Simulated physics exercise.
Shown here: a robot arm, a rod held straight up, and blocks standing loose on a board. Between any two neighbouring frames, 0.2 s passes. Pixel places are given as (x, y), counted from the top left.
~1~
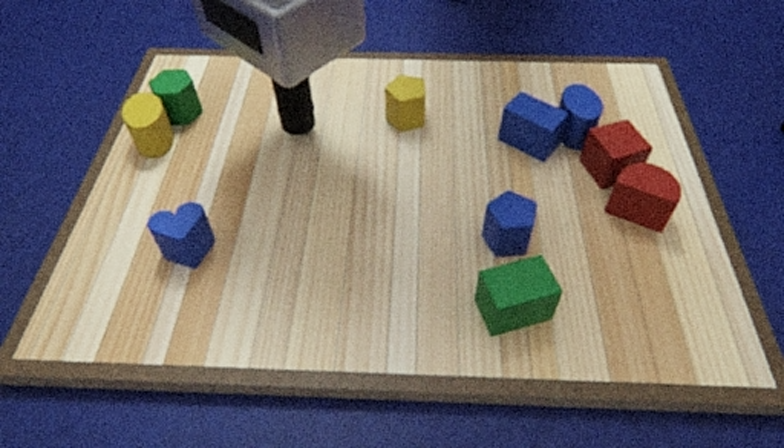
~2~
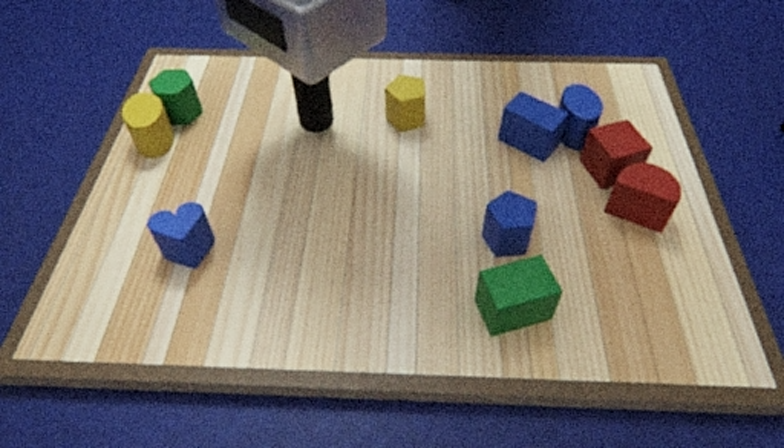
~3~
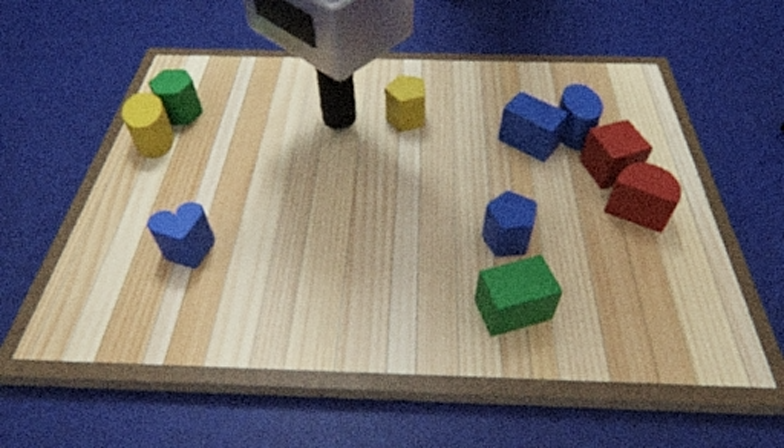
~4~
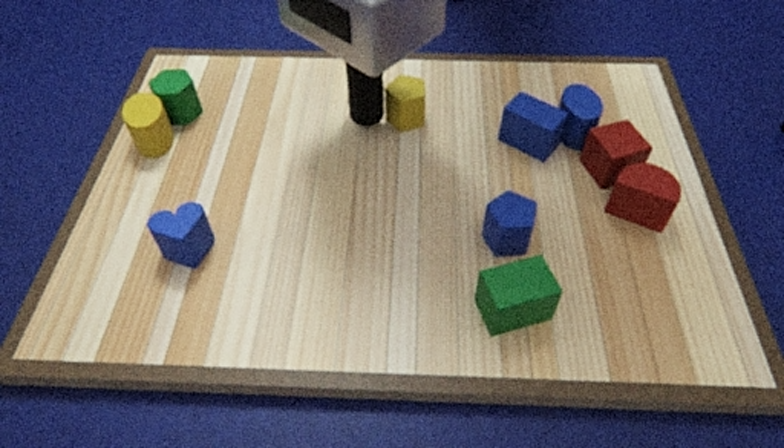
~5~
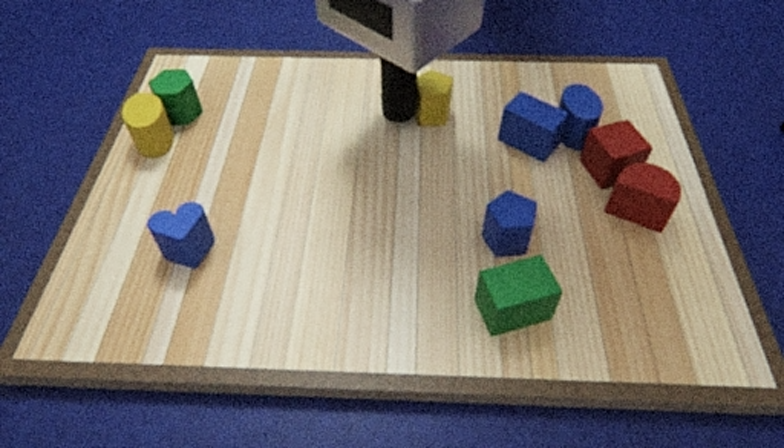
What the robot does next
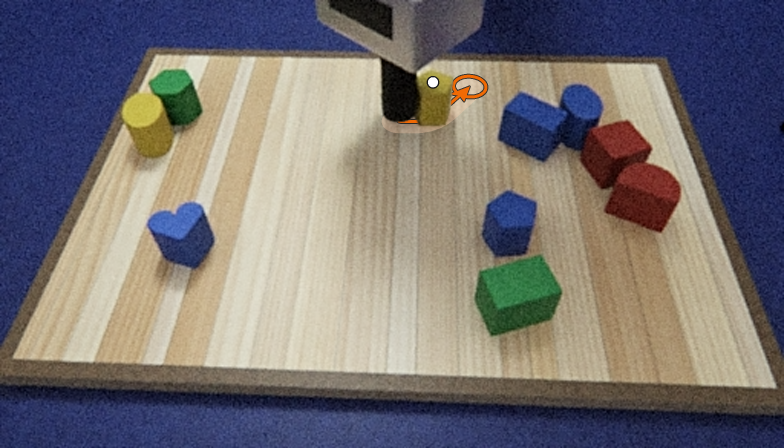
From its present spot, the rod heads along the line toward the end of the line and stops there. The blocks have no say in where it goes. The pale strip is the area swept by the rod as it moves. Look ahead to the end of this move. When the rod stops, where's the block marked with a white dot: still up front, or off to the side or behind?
Slid off.
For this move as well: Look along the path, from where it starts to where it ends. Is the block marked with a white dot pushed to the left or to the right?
Towards the right-hand side.
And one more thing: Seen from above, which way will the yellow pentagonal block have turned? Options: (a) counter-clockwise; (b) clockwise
b - clockwise.
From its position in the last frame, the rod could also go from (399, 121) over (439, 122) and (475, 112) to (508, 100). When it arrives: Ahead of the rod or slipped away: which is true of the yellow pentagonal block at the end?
At the end of the path, the rod is still pushing the yellow pentagonal block ahead of it.
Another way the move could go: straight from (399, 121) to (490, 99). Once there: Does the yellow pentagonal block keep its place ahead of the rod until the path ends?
Yes - that is the case.
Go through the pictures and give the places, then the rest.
The first picture shows tip of the rod at (299, 124), middles of tops, yellow pentagonal block at (407, 87), blue oblong at (536, 110).
The second picture shows rod at (317, 122), nothing pushed.
The third picture shows rod at (340, 119), nothing pushed.
The fourth picture shows rod at (367, 115), nothing pushed.
The fifth picture shows rod at (399, 112), yellow pentagonal block at (433, 82), blue oblong at (536, 110).
The line goes from (399, 121) by way of (431, 118) and (452, 103) to (470, 86); the dot is on the yellow pentagonal block.
The first path, step by step. Halfway along, rod at (443, 101); yellow pentagonal block at (479, 73).
At the end, rod at (471, 77); yellow pentagonal block at (504, 66), turned 50° clockwise; blue oblong unmoved.
